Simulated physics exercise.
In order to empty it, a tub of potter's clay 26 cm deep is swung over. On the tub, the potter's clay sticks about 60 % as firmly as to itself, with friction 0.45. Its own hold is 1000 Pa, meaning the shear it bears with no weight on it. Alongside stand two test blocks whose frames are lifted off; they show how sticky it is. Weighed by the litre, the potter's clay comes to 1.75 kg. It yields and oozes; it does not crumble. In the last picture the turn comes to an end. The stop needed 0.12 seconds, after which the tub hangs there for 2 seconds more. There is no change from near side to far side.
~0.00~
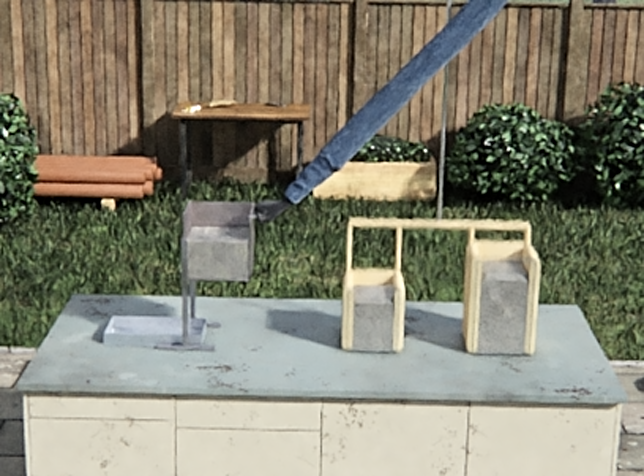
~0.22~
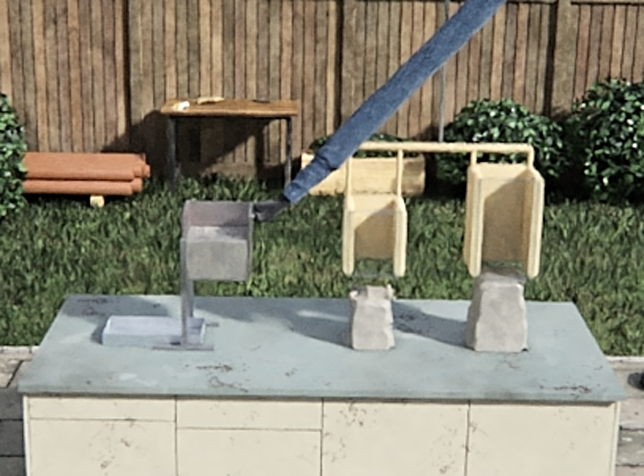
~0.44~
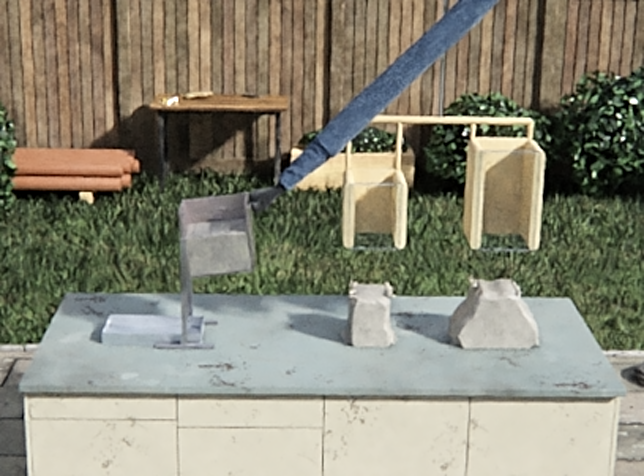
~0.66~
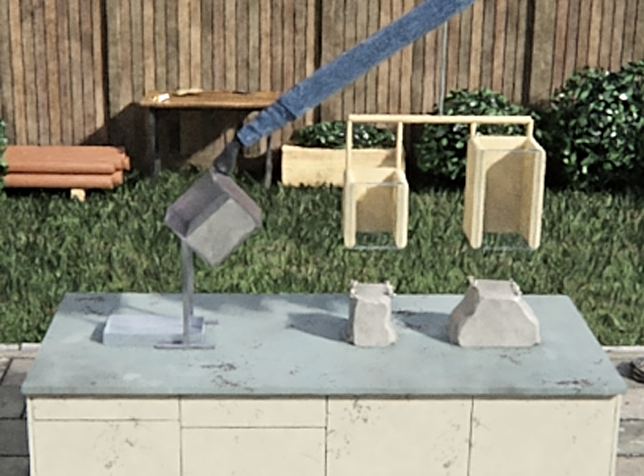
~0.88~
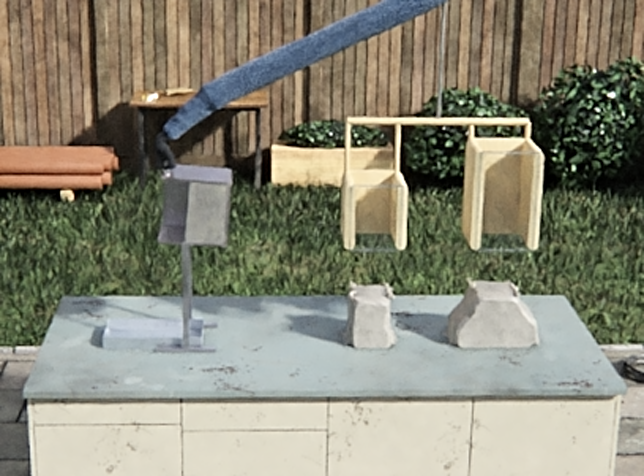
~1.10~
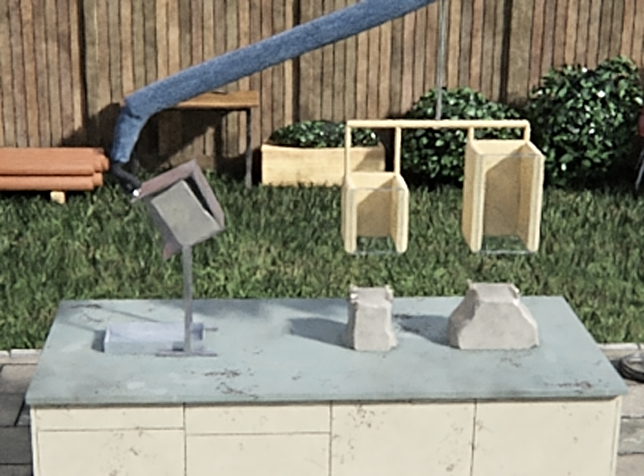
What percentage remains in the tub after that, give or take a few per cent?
12 %.
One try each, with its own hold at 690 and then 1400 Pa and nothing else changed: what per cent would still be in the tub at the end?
The answers, in order, are 8 % and 12 %.
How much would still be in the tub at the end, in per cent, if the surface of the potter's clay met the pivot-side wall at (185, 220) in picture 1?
That works out near 8 %.
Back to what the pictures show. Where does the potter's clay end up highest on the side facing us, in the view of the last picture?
Close to pixel (211, 223).
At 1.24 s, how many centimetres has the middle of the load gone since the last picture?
Shift: Some 10 cm.
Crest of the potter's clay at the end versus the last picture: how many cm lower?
Some 17 cm.
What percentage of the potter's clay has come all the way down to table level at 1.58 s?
Roughly 65 per cent.
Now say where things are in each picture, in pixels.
The first picture shows handle-side rim at (249, 217), tilt 0 degrees; top of the potter's clay at (193, 241); blocks stand 22 cm, 34 cm (left to right).
The second picture shows handle-side rim at (248, 216), tilt 0 degrees; top of the potter's clay at (191, 241); blocks stand 22 cm, 31 cm (left to right).
The third picture shows handle-side rim at (244, 207), tilt 7 degrees; top of the potter's clay at (243, 233); blocks stand 22 cm, 24 cm (left to right).
The fourth picture shows handle-side rim at (212, 178), tilt 44 degrees; top of the potter's clay at (229, 200); blocks stand 22 cm, 23 cm (left to right).
The fifth picture shows handle-side rim at (162, 179), tilt 86 degrees; top of the potter's clay at (193, 183); blocks stand 22 cm, 23 cm (left to right).
The sixth picture shows handle-side rim at (133, 203), tilt 116 degrees; top of the potter's clay at (181, 182); blocks stand 22 cm, 23 cm (left to right).
After 1.24 s, the tub is at 116 degrees and holds 87 %.
After 1.41 s, the tub is at 116 degrees and holds 36 %.
After 1.58 s, the tub is at 116 degrees and holds 31 %.
After 1.75 s, the tub is at 116 degrees and holds 15 %.
After 3.10 s, at the end, the tub is at 116 degrees and holds 12 %.
